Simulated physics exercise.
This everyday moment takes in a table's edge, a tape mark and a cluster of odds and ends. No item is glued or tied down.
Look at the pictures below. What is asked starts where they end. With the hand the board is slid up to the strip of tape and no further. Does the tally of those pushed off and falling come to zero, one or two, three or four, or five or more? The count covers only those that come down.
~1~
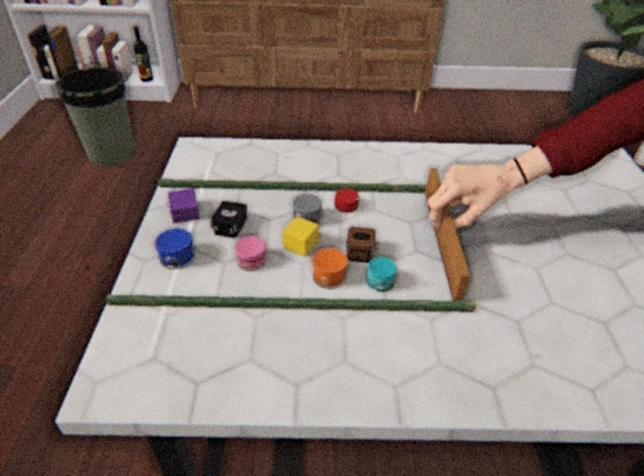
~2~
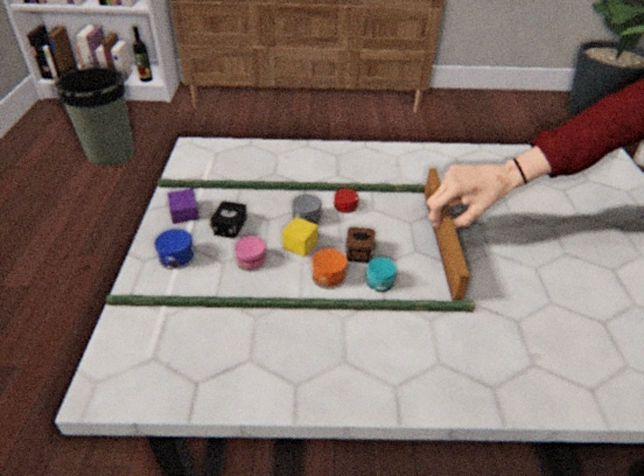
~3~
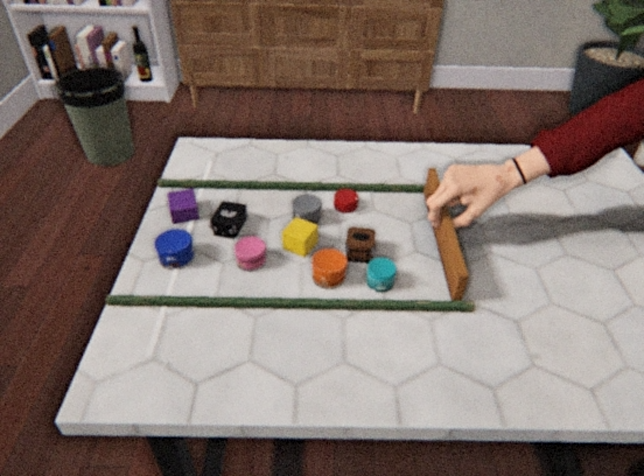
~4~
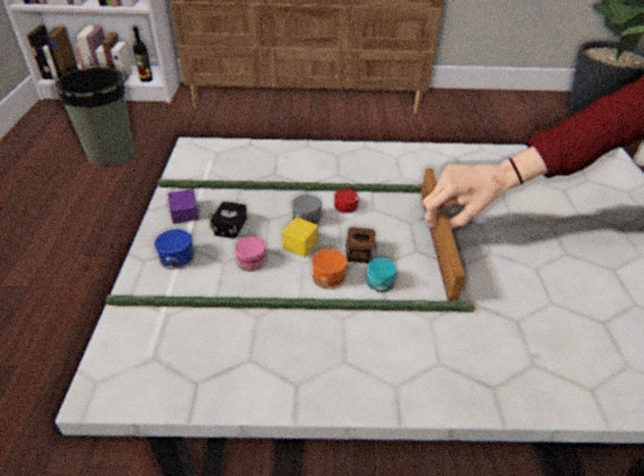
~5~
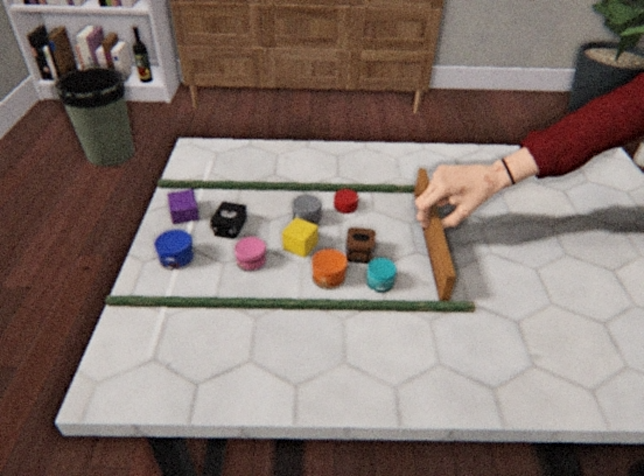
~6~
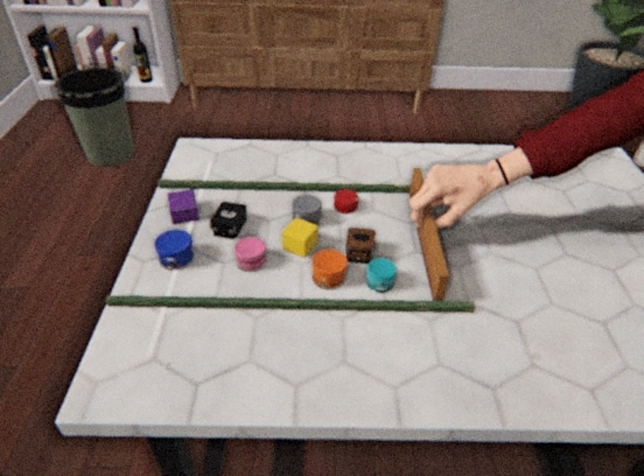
It comes to one or two.
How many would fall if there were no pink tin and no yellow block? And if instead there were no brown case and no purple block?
You'd get 0 in the first case and 1 in the second one.
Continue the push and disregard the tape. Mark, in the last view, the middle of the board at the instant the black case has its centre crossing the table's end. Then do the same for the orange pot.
When the black case crosses, the middle is near (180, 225); when the orange pot crosses, near (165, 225).
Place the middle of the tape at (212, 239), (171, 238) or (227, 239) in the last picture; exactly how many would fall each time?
It would be 0, 4 and 0.
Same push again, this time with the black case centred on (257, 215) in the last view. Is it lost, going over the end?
It remains up.
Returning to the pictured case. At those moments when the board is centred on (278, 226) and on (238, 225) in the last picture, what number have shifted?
At the first spot the count is 8, and at the second it is 10.
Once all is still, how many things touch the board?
It's 4 of them.
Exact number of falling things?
Exactly 2.
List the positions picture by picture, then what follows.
The first frame shows purple block (184, 206); blue pot (176, 249); black case (230, 220); board (444, 229); tape (187, 237).
The second frame shows blue pot (175, 249); pink tin (251, 254).
The third frame shows black case (230, 220); grey tin (307, 211).
The fourth frame shows purple block (183, 206); turquoise tub (381, 275).
The fifth frame shows blue pot (175, 250); board (432, 229).
The sixth frame shows purple block (183, 207); blue pot (175, 250); black case (230, 221); board (426, 229); tape (186, 238).
Early on, none off yet; purple block at rest near (183, 207); blue pot at rest near (175, 250); black case at rest near (230, 221).
A while later, none off yet; purple block at rest near (183, 207); blue pot at rest near (175, 250); black case moving near (226, 220).
Further along, none off yet; purple block travelled about its own width near (162, 198); blue pot travelled about its own width near (141, 252); black case travelled about its own width near (183, 209).
Finally, the number that fall off is one or two; lost, blue pot and purple block.
